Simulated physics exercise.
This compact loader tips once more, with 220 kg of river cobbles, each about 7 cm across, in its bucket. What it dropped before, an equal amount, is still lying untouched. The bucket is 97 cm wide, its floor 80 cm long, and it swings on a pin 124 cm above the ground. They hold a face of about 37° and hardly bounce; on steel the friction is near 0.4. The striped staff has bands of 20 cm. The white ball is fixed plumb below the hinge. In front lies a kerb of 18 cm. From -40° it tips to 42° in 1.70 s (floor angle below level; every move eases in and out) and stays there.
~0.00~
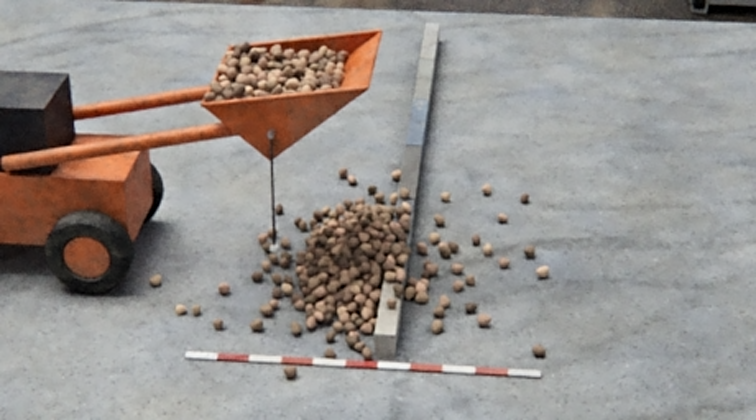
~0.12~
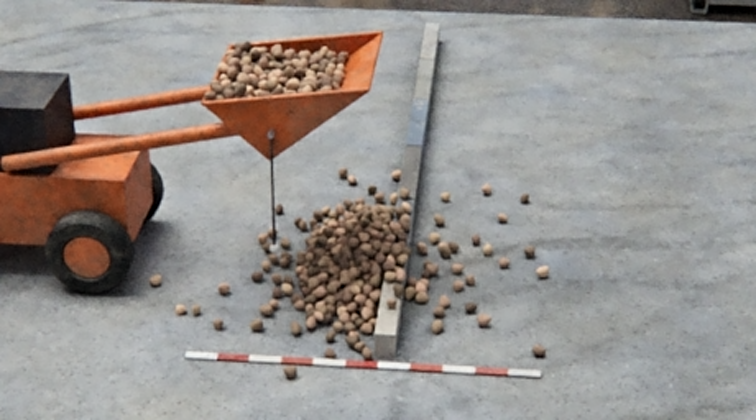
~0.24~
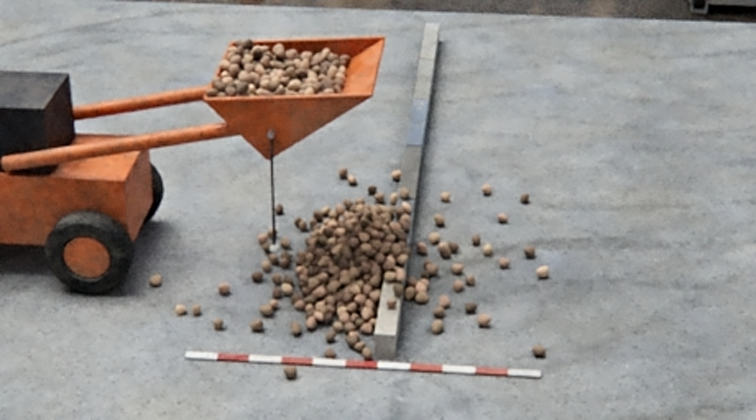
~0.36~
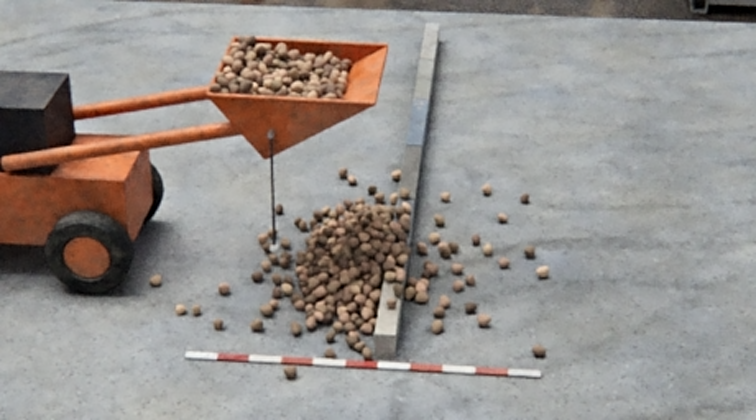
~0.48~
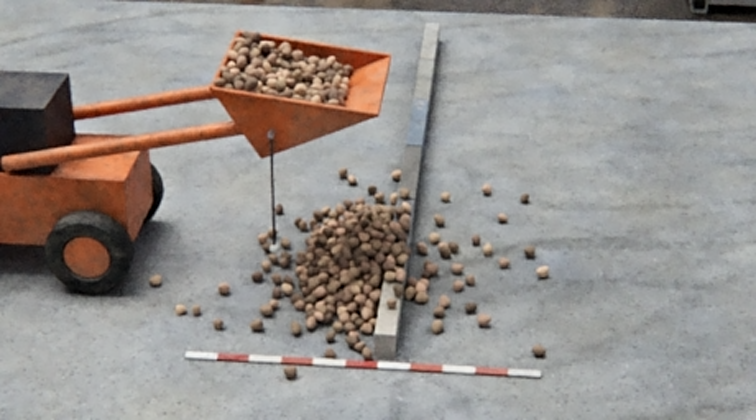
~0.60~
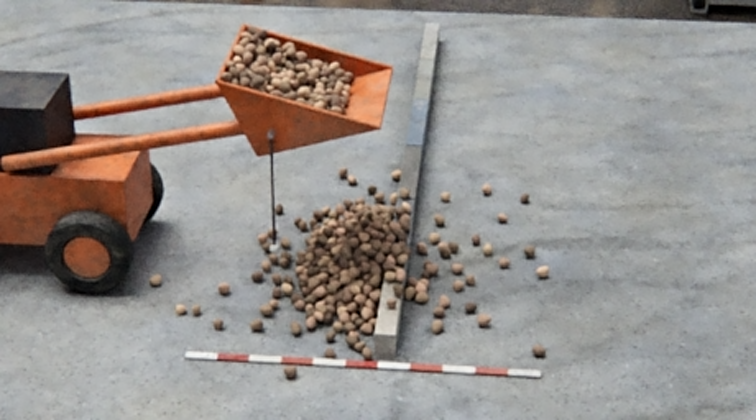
To begin with, an orange loader at left holds its bucket of brown cobbles tilted back above a loose heap lying against a grey kerb. The bucket then slowly rotates, its right-hand lip lowering slightly while the cobbles shift inside it, and the heap below stays still.
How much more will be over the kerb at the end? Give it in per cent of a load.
Close to 67 parts in a hundred.
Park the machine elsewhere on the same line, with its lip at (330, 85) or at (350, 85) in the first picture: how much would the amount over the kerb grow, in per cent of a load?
About 20 and 40 per cent.
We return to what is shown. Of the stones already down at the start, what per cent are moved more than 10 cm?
About 10 per cent.
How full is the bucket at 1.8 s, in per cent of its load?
It holds some 20 per cent.
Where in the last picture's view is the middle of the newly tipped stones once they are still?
Their middle is at about (430, 264).
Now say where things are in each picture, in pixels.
The bucket is at -40°, its lip at (368, 88); the top of the load is at (269, 56). The earlier load is highest near (380, 241), 25 cm above ground level, 93 % on this side of the kerb, 8 % over the kerb, in the first picture.
The bucket is at -39°, its lip at (369, 90); the top of the load is at (267, 54); the stones move at 0.1 m/s on average, in the second picture.
The bucket is at -36°, its lip at (372, 95); the top of the load is at (251, 54); the stones move at 0.1 m/s on average, in the third picture.
The bucket is at -31°, its lip at (375, 104); the top of the load is at (244, 51); the stones move at 0.2 m/s on average, in the fourth picture.
The bucket is at -24°, its lip at (378, 115); the top of the load is at (249, 47); the stones move at 0.2 m/s on average, in the fifth picture.
The bucket is at -17°, its lip at (380, 128); the top of the load is at (251, 45); the stones move at 0.2 m/s on average, in the sixth picture.
After 1.3 s the floor is at 29°; in per cent of one load, 98 in the bucket, 94 on this side of the kerb, 8 over the kerb; the foremost stones are at (514, 263).
After 1.8 s the floor is at 42°; in per cent of one load, 21 in the bucket, 148 on this side of the kerb, 32 over the kerb; the foremost stones are at (514, 263).
After 2.2 s the floor is at 42°; in per cent of one load, 0 in the bucket, 137 on this side of the kerb, 64 over the kerb; the foremost stones are at (542, 284).
After 4.6 s the floor is at 42°; in per cent of one load, 0 in the bucket, 125 on this side of the kerb, 75 over the kerb; the foremost stones are at (595, 279). Net gain over the kerb, 67.
